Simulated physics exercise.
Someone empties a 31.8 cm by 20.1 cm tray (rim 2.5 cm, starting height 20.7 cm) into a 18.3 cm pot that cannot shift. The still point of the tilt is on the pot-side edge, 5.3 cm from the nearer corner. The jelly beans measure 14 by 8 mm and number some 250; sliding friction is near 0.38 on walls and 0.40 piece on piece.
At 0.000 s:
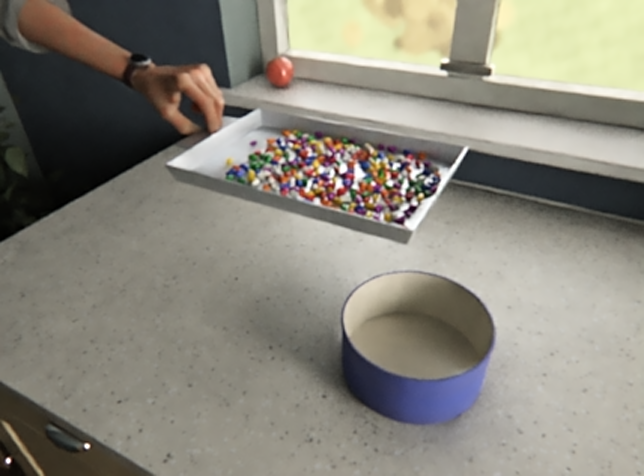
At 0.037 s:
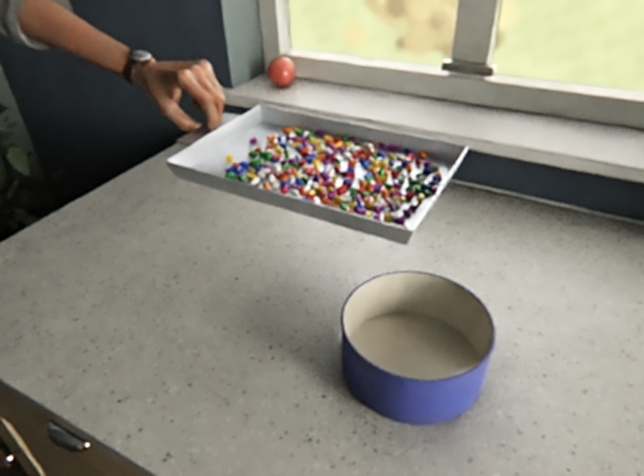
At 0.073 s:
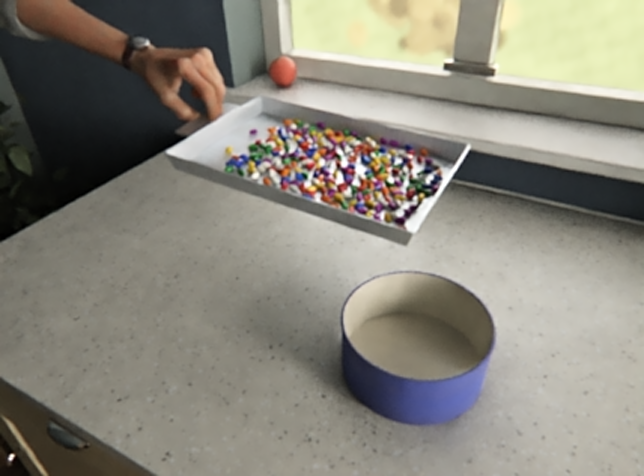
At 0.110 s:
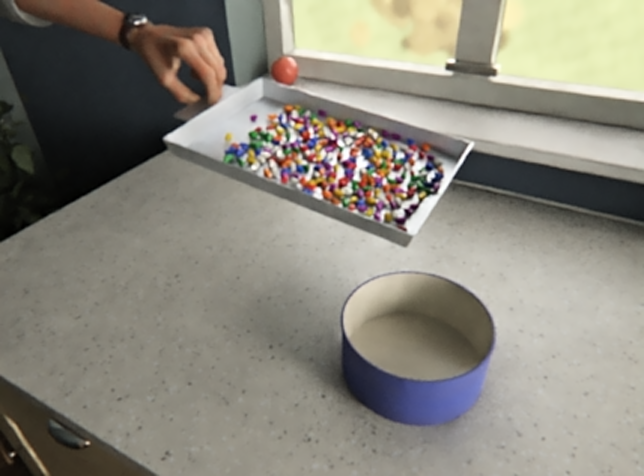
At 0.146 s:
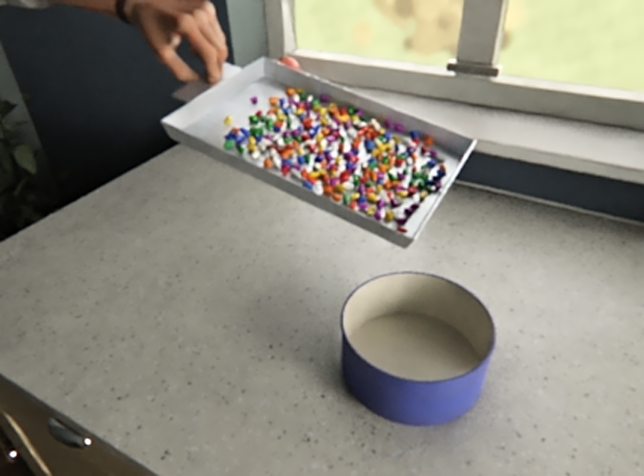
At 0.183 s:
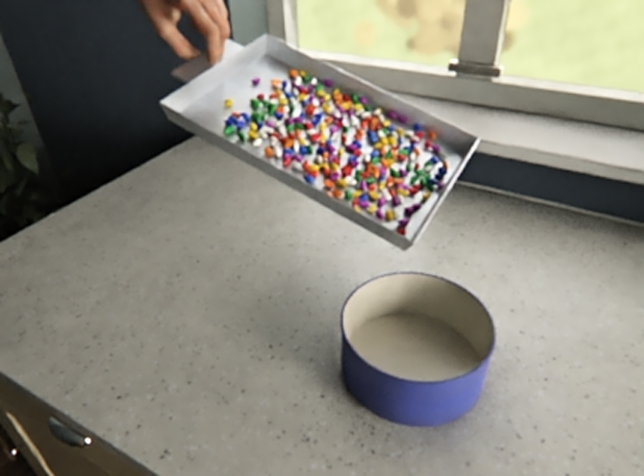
On a speckled grey counter by a window, a hand held a white tray of colourful jelly beans near a blue pot, then raised the far left end so the tray tilted steadily toward the right.
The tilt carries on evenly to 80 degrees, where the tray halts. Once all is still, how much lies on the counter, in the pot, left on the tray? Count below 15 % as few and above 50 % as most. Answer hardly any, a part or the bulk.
On the counter: A part; in the pot: The bulk; left on the tray: Hardly any.
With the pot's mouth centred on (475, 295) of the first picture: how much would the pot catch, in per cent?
About 20 per cent.
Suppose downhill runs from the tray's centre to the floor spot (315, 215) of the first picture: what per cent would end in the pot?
About 65 per cent.
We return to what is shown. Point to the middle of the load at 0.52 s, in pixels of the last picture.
At about (415, 192).
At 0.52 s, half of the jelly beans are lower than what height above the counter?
Some 26 cm.
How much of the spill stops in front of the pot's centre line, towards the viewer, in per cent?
Roughly 90 per cent.
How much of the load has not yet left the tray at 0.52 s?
Roughly 100 per cent.
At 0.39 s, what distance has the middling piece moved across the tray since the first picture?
Roughly 3 cm.
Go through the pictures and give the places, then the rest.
The first picture shows tray tilt 0 degrees, front corners at (173, 163) and (409, 225); middle of the pieces at (337, 170); pot at (417, 319).
The second picture shows tray tilt 1 degrees, front corners at (173, 160) and (409, 226); middle of the pieces at (337, 168).
The third picture shows tray tilt 3 degrees, front corners at (172, 152) and (409, 227), lowest corner right front; middle of the pieces at (338, 164).
The fourth picture shows tray tilt 8 degrees, front corners at (170, 138) and (410, 229), lowest corner right front; middle of the pieces at (339, 156).
The fifth picture shows tray tilt 13 degrees, front corners at (169, 120) and (411, 233), lowest corner right front; middle of the pieces at (341, 147).
The sixth picture shows tray tilt 19 degrees, front corners at (168, 102) and (412, 236), lowest corner right front; middle of the pieces at (343, 138); pot at (417, 320). The tray's pace is about 155 degrees a second.
Then, at 0.39 s, tilt 51 degrees; the tray holds 100 %, the pot 0 %.
Then, at 0.52 s, tilt 71 degrees; the tray holds 100 %, the pot 0 %.
After 0.79 s, tilt 80 degrees; the tray holds 15 %, the pot 40 %.
In the end, at 2.2 s, counter 35 %, pot 60 %, tray 5 %.
